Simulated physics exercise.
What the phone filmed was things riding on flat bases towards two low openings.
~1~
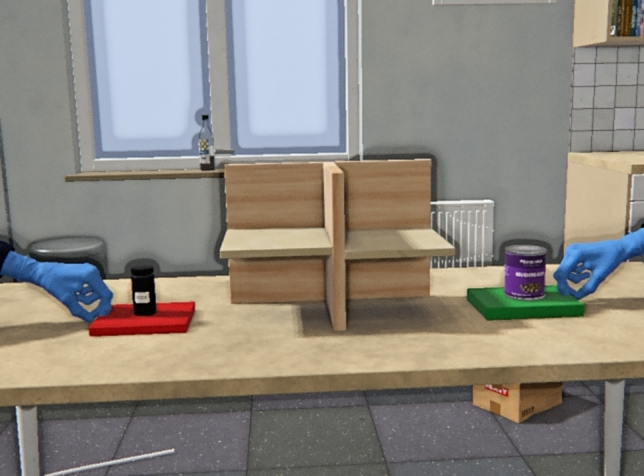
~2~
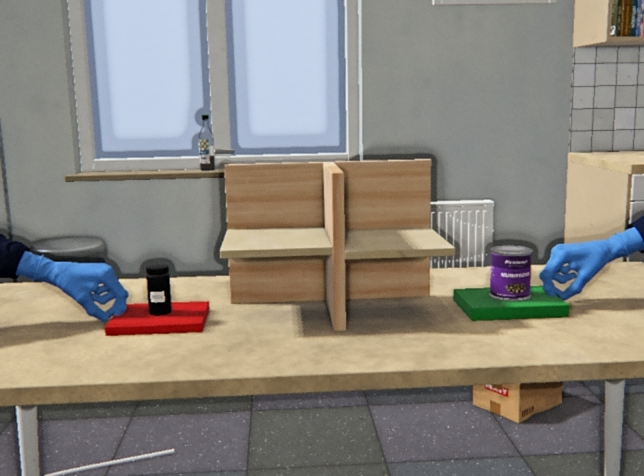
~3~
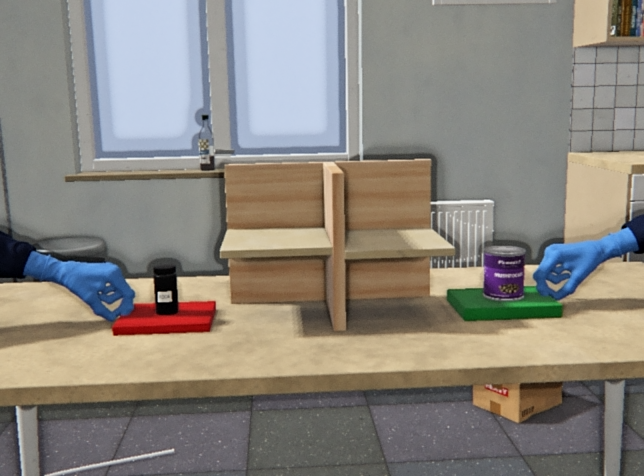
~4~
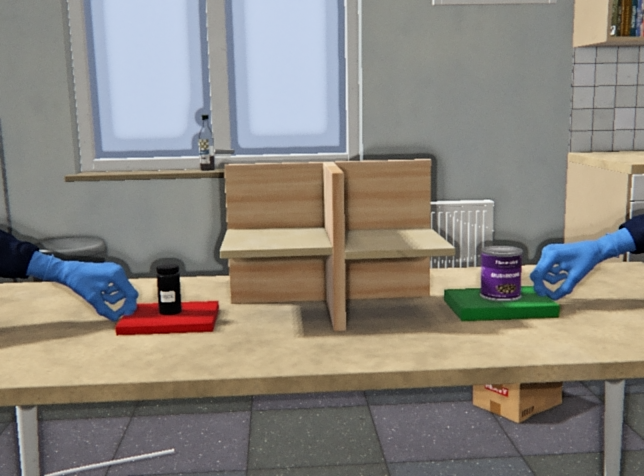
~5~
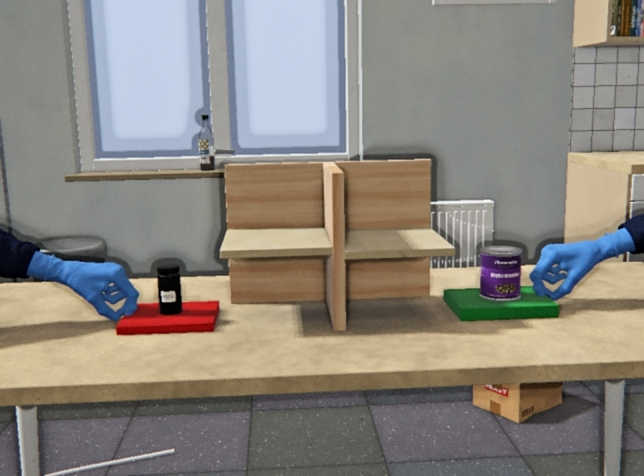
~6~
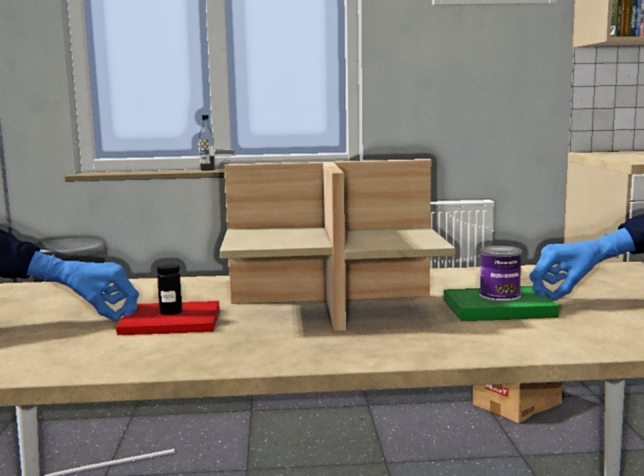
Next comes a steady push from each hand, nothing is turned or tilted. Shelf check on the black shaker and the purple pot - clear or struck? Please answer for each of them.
Check: Black shaker clear; purple pot clear.
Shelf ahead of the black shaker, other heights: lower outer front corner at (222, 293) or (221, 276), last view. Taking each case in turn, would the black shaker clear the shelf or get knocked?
Hit, free.
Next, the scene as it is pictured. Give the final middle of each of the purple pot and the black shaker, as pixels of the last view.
In the last picture they settle around (396, 277) and (270, 286) respectively.
Then, 0.86 s past the last view, black shaker riding along near (216, 288); purple pot riding along near (461, 275).
Finally, the black shaker clears the shelf, near (270, 286); the purple pot clears the shelf, near (396, 277).
